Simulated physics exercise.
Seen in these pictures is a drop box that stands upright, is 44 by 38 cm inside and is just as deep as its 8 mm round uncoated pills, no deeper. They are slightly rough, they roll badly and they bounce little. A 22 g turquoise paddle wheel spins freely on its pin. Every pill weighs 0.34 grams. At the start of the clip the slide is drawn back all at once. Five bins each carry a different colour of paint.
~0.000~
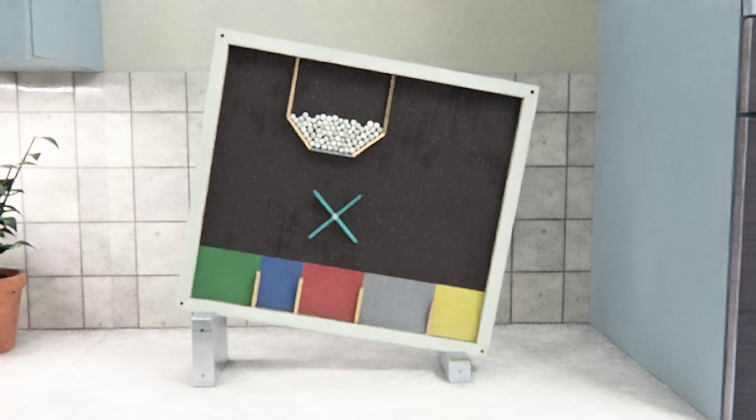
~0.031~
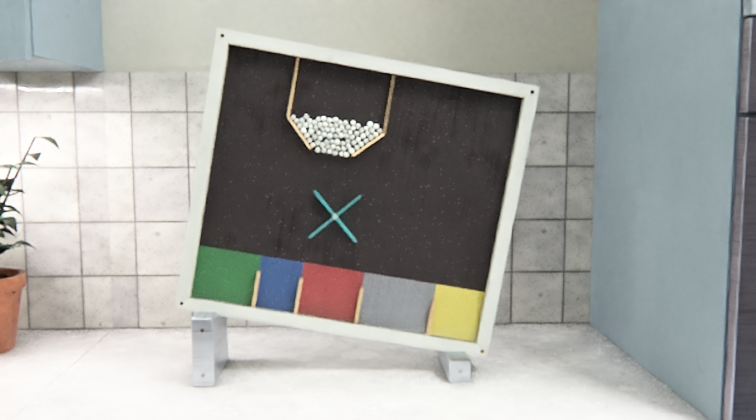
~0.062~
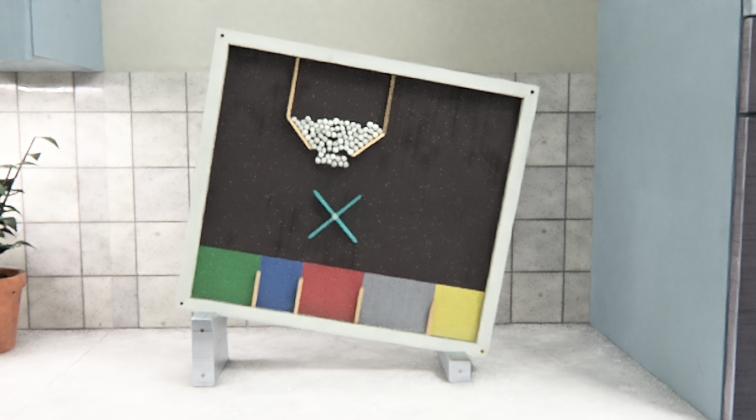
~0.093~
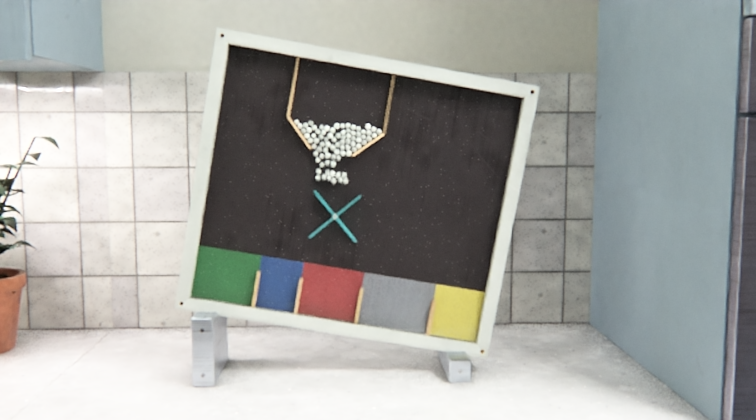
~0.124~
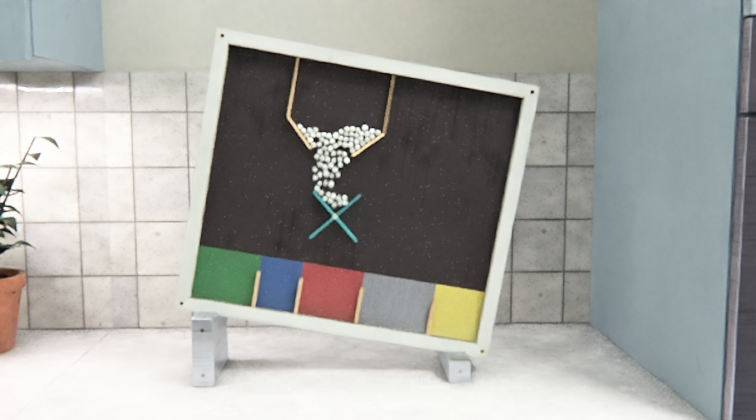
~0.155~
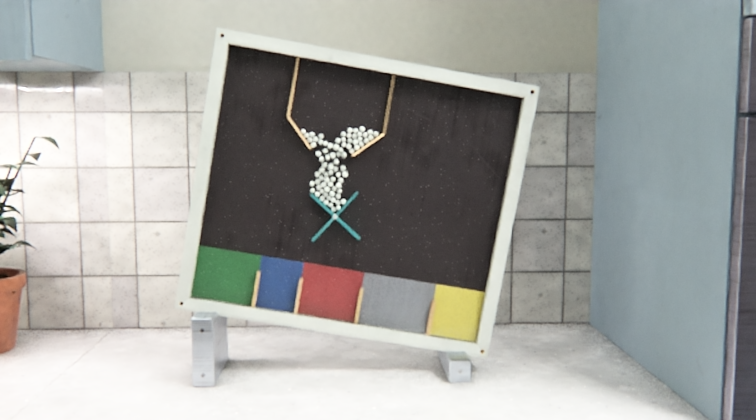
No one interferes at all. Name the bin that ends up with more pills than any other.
The bin marked blue.
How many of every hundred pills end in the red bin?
Around 20 percent.
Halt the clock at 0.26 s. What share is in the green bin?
Share: Some 0 per cent.
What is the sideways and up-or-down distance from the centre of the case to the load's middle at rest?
The middle sits around 9 cm left of it and 15 cm below it.
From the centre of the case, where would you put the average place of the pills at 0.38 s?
Offset: Approx. 7 cm left, 4 cm below.
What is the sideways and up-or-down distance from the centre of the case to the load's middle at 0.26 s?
Position estimate: Left 4 cm, above 2 cm.
After 0.26 s, nothing in the marked areas.
After 0.38 s, blue 15 %, green 5 %, grey 5 %.
After 0.60 s, red 10 %, blue 60 %, green 5 %, grey 5 %.
Settled by 5.1 s, red 20 %, blue 65 %, green 5 %, yellow 0 %, grey 10 %.
